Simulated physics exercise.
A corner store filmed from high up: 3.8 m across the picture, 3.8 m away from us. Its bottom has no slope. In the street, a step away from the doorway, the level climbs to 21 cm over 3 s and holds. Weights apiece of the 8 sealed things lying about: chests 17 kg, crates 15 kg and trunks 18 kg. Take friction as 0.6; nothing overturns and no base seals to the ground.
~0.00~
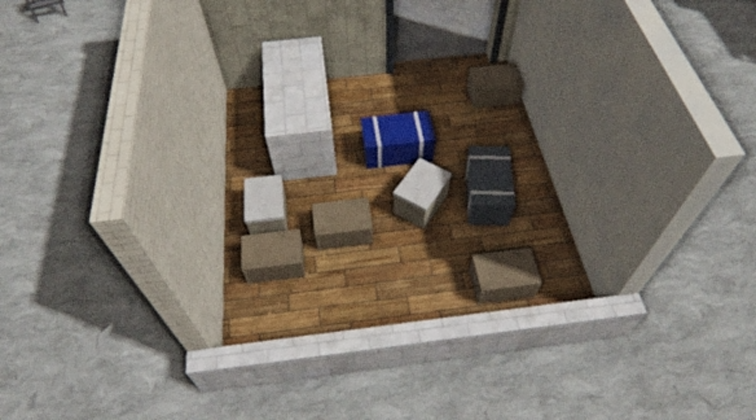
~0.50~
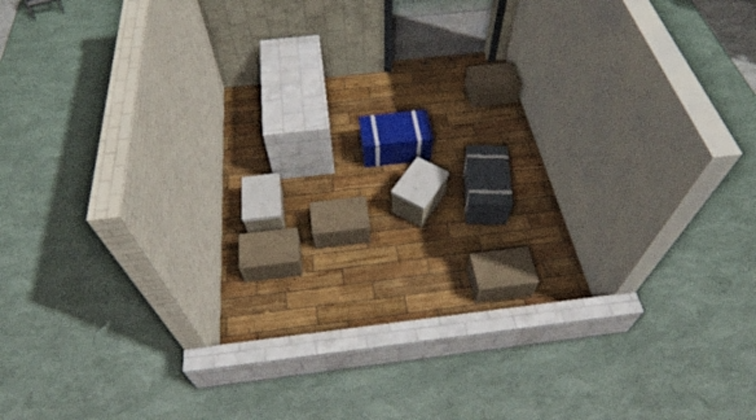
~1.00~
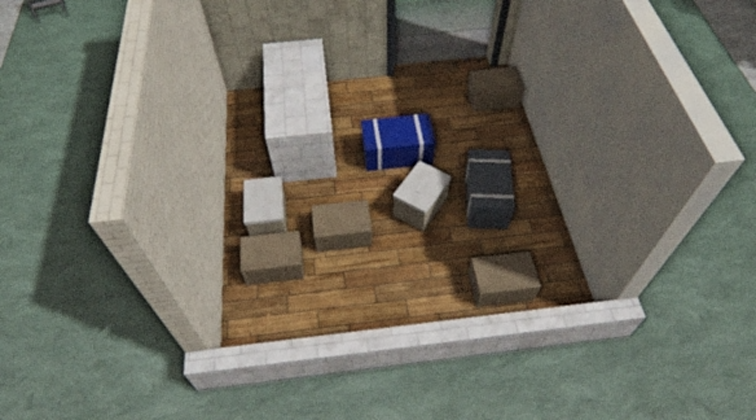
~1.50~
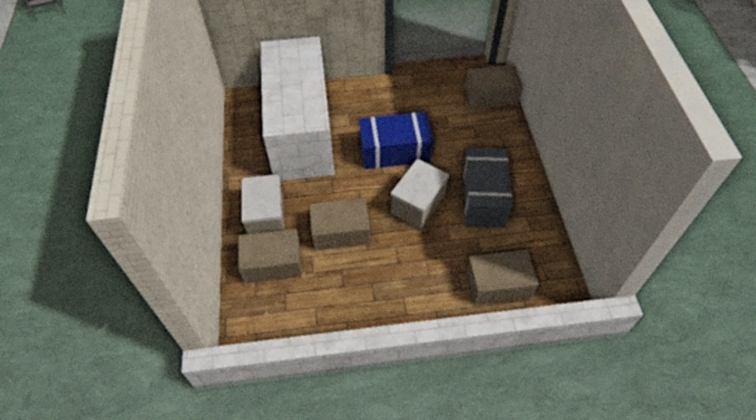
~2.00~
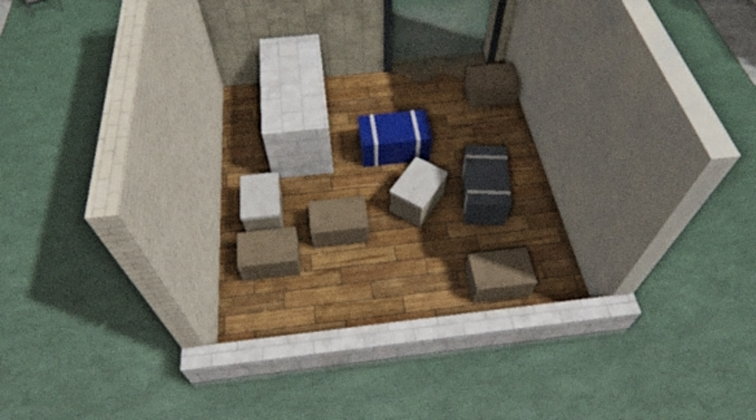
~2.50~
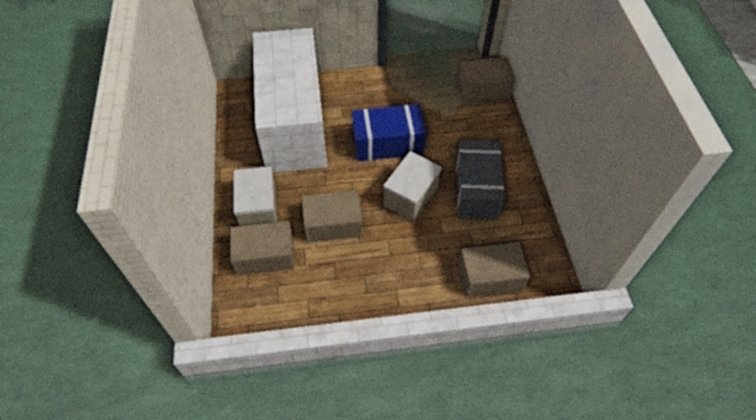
Murky water spreads over the street around the store and creeps in at the doorway.
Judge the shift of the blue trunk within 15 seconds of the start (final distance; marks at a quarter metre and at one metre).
Blue trunk is nudged along.
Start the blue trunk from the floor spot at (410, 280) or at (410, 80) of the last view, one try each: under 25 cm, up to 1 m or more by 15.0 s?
In that order: It ends far away; it ends far away.
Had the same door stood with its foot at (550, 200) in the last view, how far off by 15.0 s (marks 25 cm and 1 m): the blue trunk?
In that case the blue trunk moves a short way.
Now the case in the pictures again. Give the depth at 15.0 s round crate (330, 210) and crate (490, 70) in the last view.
Roughly 19 and 17 cm.
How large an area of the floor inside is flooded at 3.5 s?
About 3.0 m2.
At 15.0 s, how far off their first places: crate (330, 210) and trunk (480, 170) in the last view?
In that order: 120 cm, 150 cm.
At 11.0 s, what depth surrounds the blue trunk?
Roughly 14 cm.
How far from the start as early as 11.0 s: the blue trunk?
Roughly 140 cm by then.
After 3.5 s the blue trunk is near (388, 123), 0.0 m from its start, aground; 0 afloat.
After 6.8 s the blue trunk is near (312, 196), 1.3 m from its start, afloat; 4 afloat.
After 11.0 s the blue trunk is near (293, 176), 1.3 m from its start, afloat; 8 afloat.
After 15.0 s the blue trunk is near (352, 120), 0.4 m from its start, afloat; 8 afloat.
